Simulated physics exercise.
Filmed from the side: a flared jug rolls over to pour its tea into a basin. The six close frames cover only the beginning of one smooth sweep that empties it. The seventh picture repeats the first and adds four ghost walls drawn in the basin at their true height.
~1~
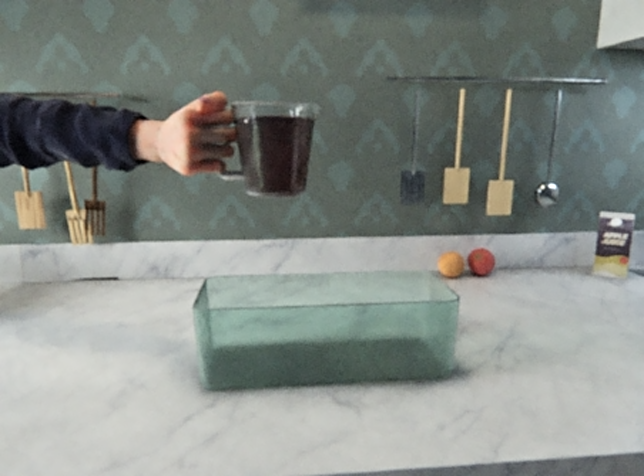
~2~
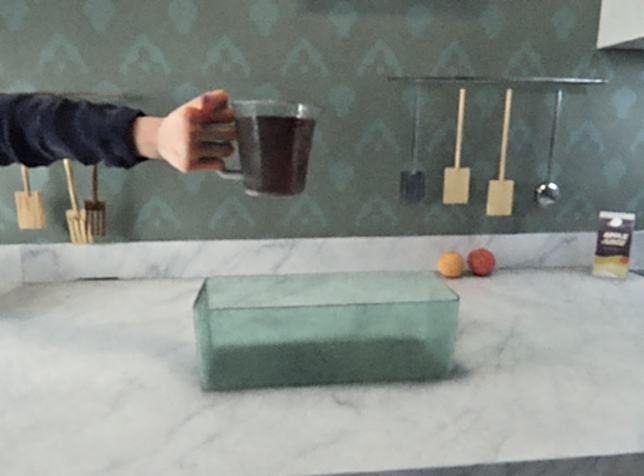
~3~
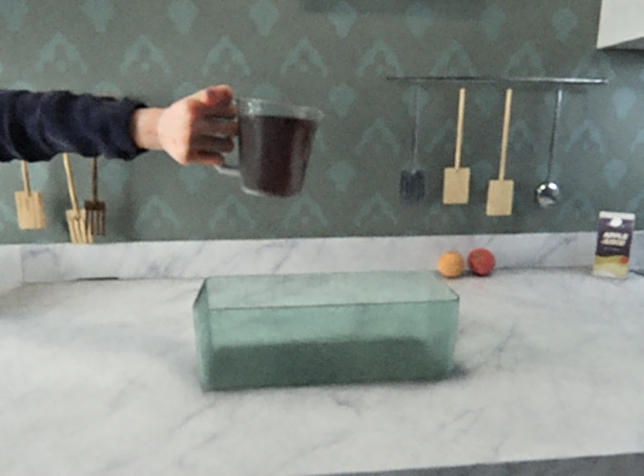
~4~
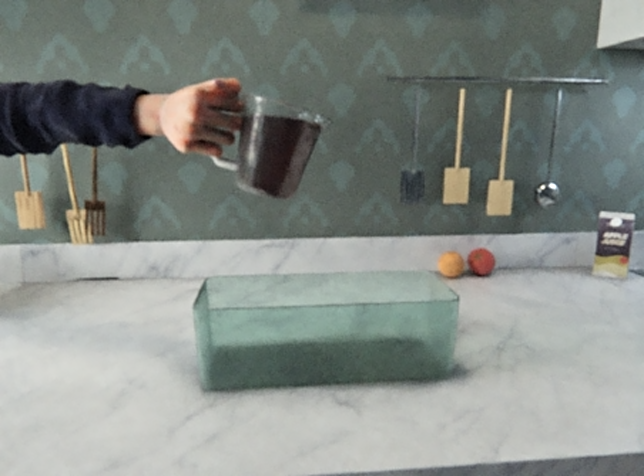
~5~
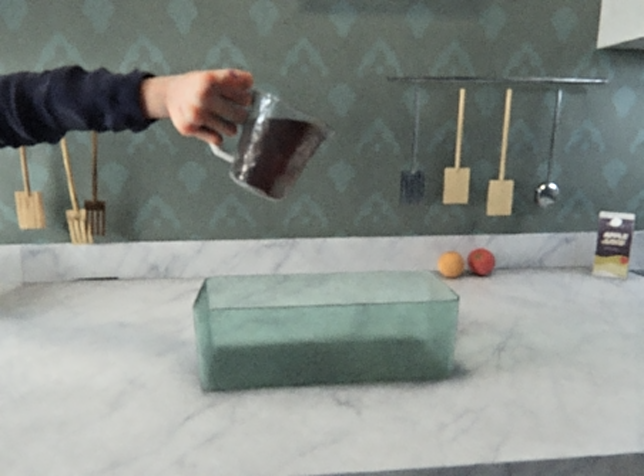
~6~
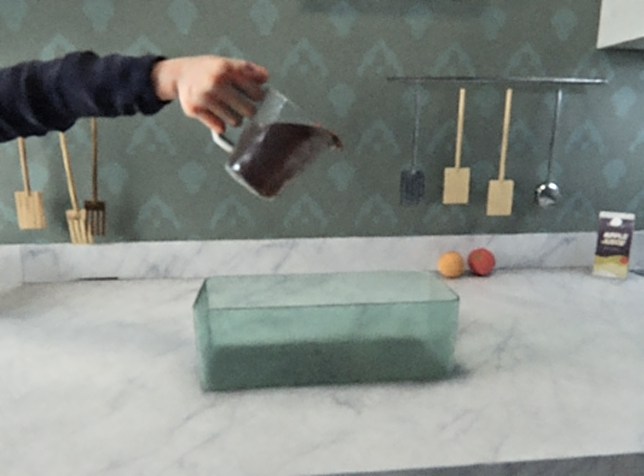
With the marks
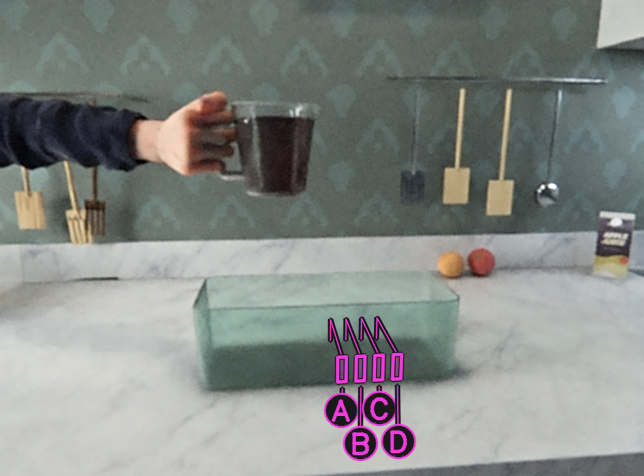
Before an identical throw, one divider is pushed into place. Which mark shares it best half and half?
C.
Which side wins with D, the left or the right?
The left one.
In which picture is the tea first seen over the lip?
Picture 6.
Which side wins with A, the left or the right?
More ends on the right.
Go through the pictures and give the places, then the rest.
In the first picture, upright, lip at (322, 107); basin from (200, 387) to (451, 374); nothing has left yet.
In the second picture, upright, lip at (323, 108); nothing has left yet.
In the third picture, tipped about 7°, lip at (327, 113); nothing has left yet.
In the fourth picture, tipped about 15°, lip at (331, 121); nothing has left yet.
In the fifth picture, tipped about 26°, lip at (335, 133); nothing has left yet.
In the sixth picture, tipped about 39°, lip at (337, 147); tea is over the lip, down to (337, 147).
In magenta, A at (342, 388); B at (360, 387); C at (379, 386); D at (397, 385).
Choosing A, about 10 % ends left of the wall and 86 % right of it; 4 % is lost outside.
Choosing B, about 21 % ends left of the wall and 75 % right of it; 4 % is lost outside.
Choosing C, about 53 % ends left of the wall and 44 % right of it; 3 % is lost outside.
Choosing D, about 75 % ends left of the wall and 19 % right of it; 6 % is lost outside.
